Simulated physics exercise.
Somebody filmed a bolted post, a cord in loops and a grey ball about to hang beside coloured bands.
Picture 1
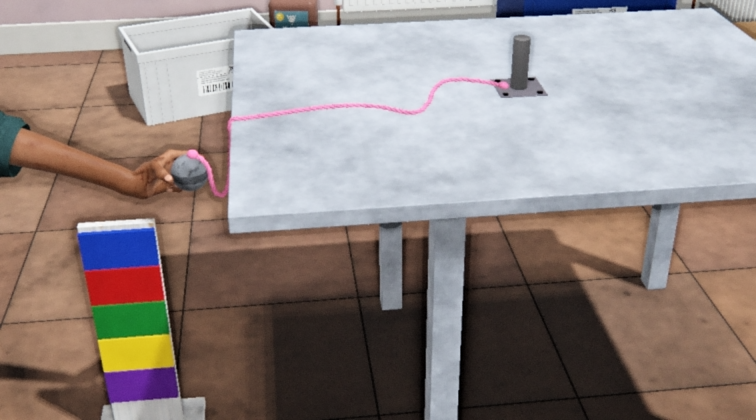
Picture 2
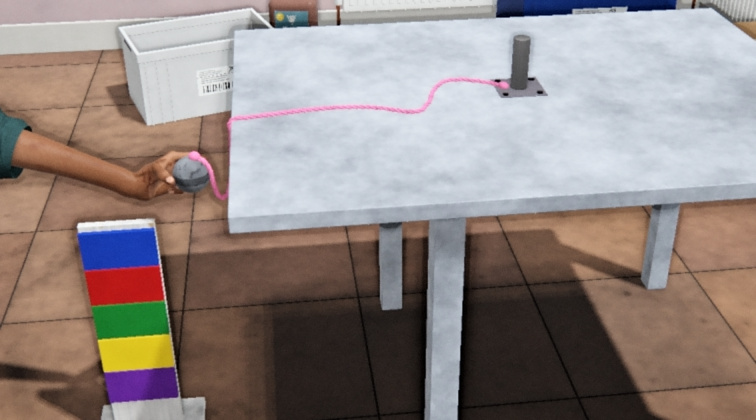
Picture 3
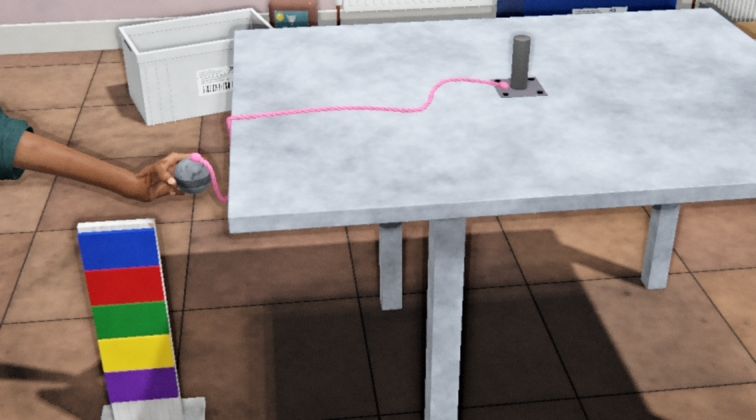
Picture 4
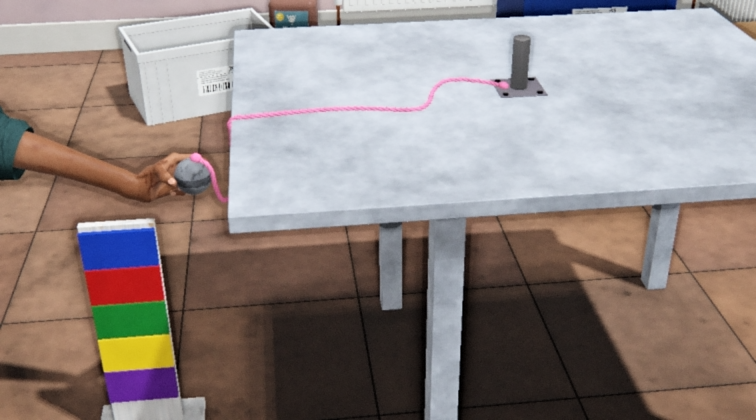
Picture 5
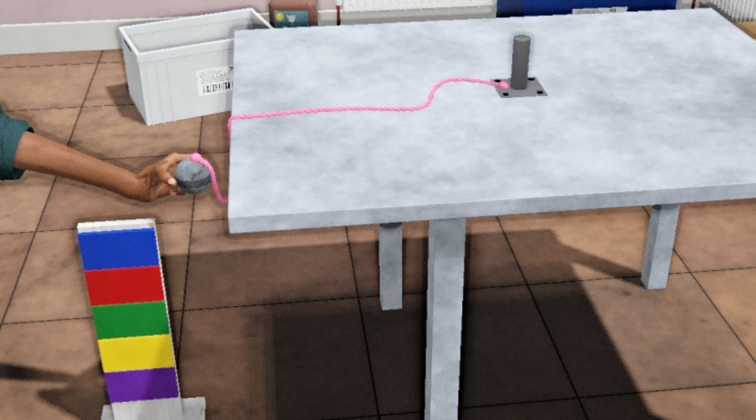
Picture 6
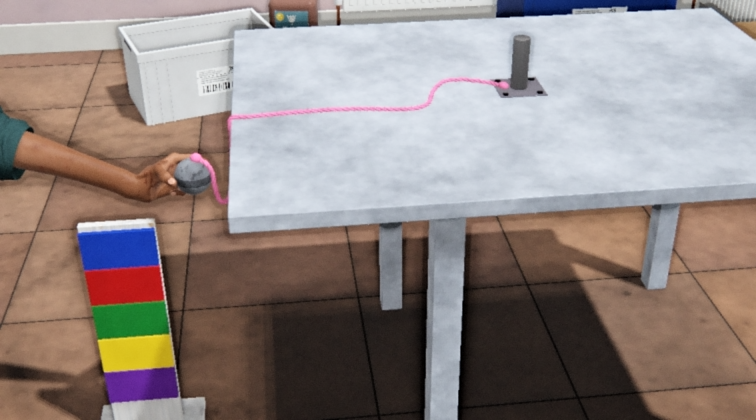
A hand reaches in from the left holding a grey ball beside a pale grey table, seen from slightly above in a tiled room. A pink cord runs from the ball over the table's edge and across its top to a dark upright post, while a stand banded blue, red, green, yellow and purple stands below the hand. The ball shifts very slightly, and everything else, camera included, stays practically still.
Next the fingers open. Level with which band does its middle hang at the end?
The cord holds its middle at green.
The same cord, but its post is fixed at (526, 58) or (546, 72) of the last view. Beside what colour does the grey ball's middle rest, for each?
It would be red; red.
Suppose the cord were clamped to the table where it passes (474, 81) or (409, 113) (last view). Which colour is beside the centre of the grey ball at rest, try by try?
It would be green; red.
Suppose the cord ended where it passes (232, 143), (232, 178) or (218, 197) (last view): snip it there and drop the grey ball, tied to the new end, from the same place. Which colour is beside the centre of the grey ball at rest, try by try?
Try by try: Higher than all five; blue; red.
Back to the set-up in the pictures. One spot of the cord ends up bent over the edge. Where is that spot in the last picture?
That spot is around (276, 114).
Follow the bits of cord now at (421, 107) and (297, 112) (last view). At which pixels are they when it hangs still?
The first at (370, 98), the second at (247, 106).
Soon after, ball near (269, 300); level with green.
After that, ball near (229, 292); level with green.
In the end, ball near (242, 295); level with green. At green.
